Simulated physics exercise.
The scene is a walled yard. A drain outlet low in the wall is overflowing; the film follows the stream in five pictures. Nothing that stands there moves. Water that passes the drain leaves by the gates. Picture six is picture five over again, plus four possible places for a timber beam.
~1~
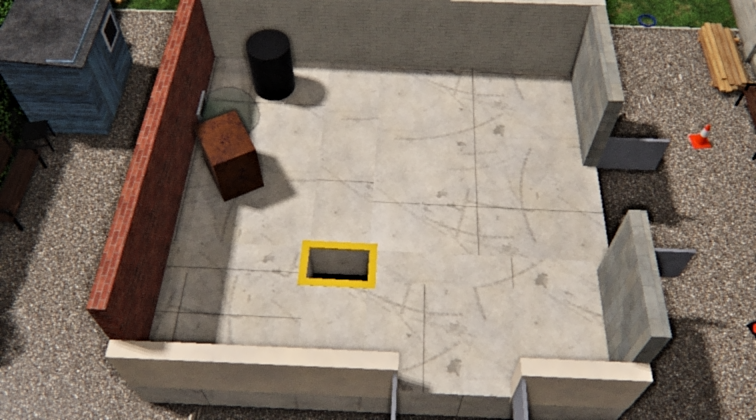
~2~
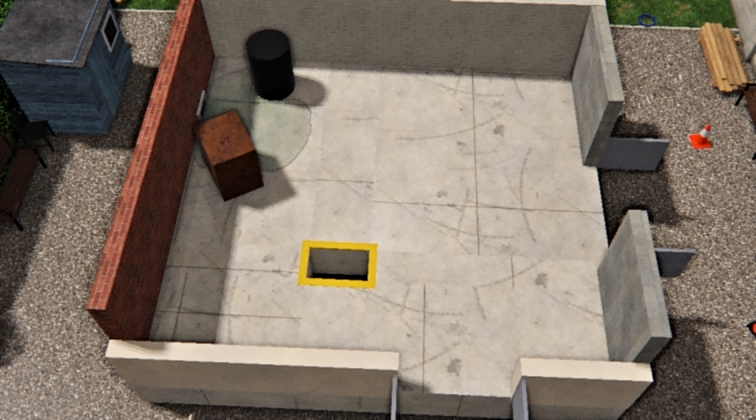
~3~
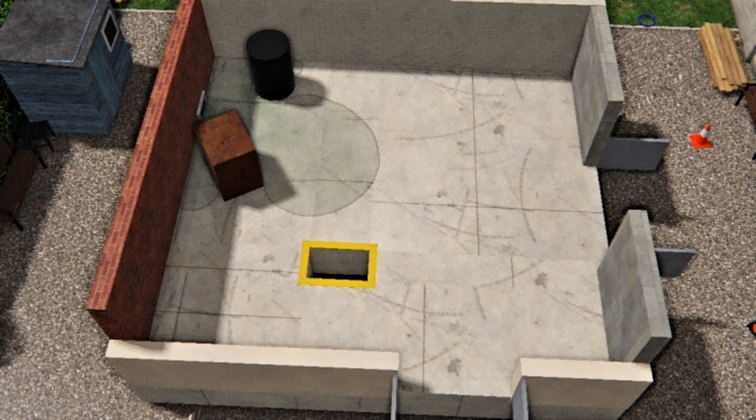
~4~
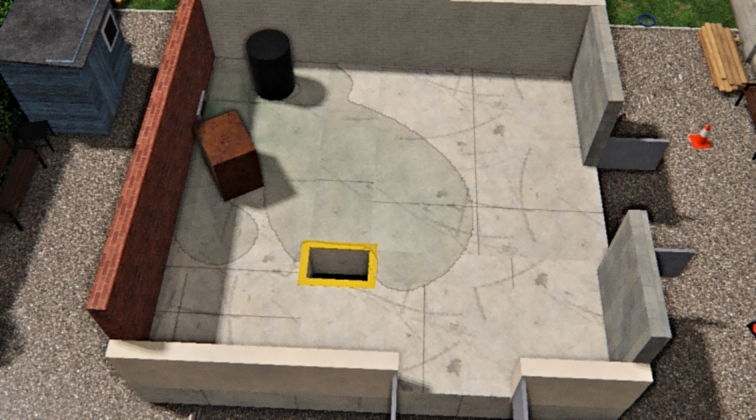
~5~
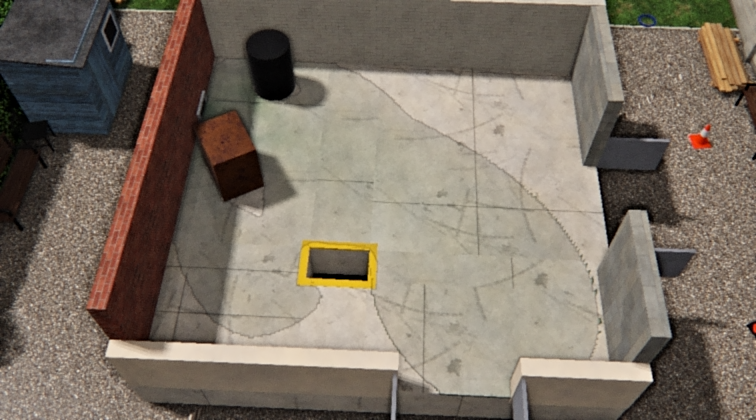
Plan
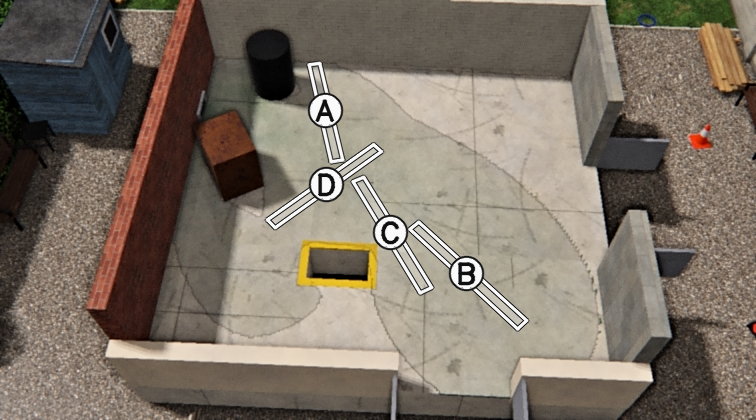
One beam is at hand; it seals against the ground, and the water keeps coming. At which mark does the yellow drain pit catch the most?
Go for A.
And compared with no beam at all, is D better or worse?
Spot D is worse.
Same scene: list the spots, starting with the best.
A, C, B, D.
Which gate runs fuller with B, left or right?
More leaves on the left.
On the marked copy, A from (314, 64) to (336, 160); B from (414, 225) to (522, 324); C from (358, 179) to (426, 290); D from (271, 223) to (377, 148).
Choosing A, about 51 % of the stream runs into the yellow drain pit, about 48 % out by the gates.
Choosing B, about 22 % of the stream runs into the yellow drain pit, about 78 % out by the gates.
Choosing C, about 35 % of the stream runs into the yellow drain pit, about 65 % out by the gates.
Choosing D, about 2 % of the stream runs into the yellow drain pit, about 97 % out by the gates.
